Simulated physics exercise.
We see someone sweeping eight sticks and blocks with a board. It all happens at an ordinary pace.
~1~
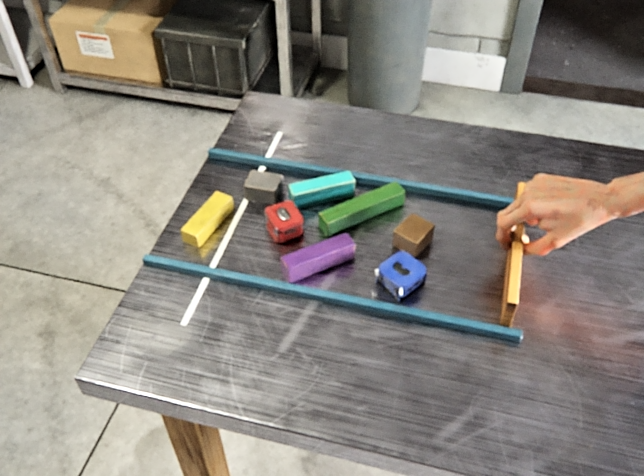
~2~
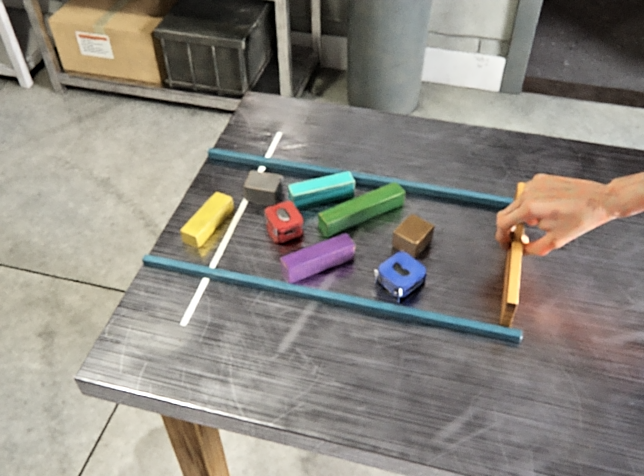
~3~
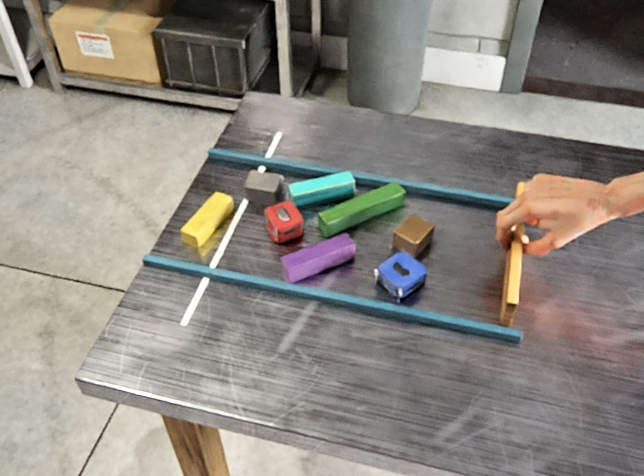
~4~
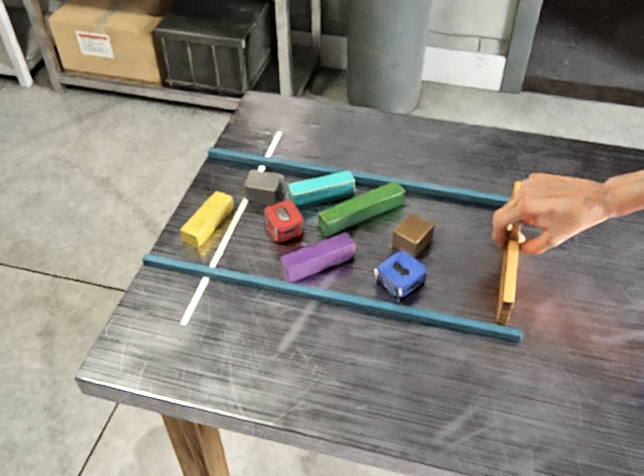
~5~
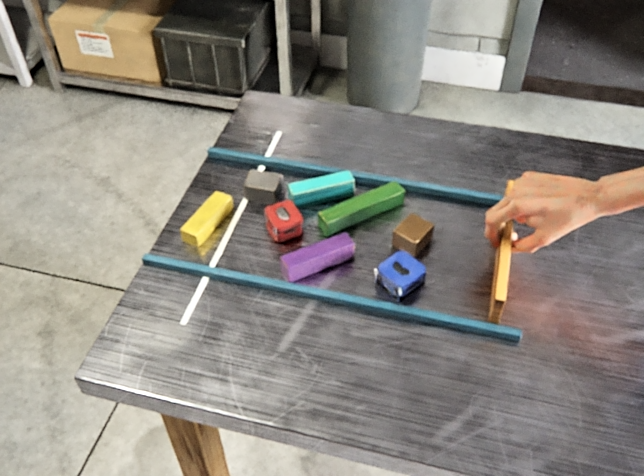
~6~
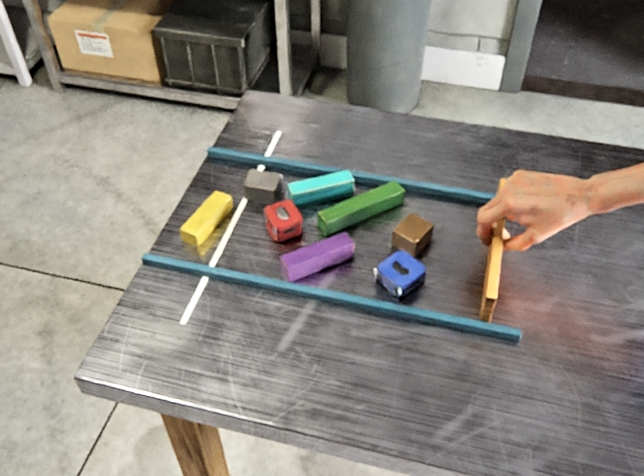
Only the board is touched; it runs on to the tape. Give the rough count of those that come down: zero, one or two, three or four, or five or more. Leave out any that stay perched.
As it turns out, the number that fall off is one or two.
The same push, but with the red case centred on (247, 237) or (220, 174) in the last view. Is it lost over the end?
In turn it survives; is lost.
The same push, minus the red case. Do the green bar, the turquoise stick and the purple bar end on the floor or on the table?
The green bar survives; the turquoise stick does not fall; the purple bar remains up.
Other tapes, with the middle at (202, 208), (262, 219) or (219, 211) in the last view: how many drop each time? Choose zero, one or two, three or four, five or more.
One after another: Five or more; none; 3 or 4.
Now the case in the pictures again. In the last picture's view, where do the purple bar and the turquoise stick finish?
The purple bar at (181, 230), the turquoise stick at (214, 172).
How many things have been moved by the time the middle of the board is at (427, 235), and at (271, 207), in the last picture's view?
First 2, then 8.
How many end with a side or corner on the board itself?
In contact: 3.
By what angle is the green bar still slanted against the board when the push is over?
Roughly 30° out of line.
Soon after, none off yet; yellow bar at rest near (207, 218); grey block at rest near (263, 187); red case at rest near (284, 222).
Then, none off yet; yellow bar at rest near (207, 218); grey block moved a little near (252, 181); red case moved about its own width near (247, 225).
At rest, the number that fall off is one or two; fallen, yellow bar.
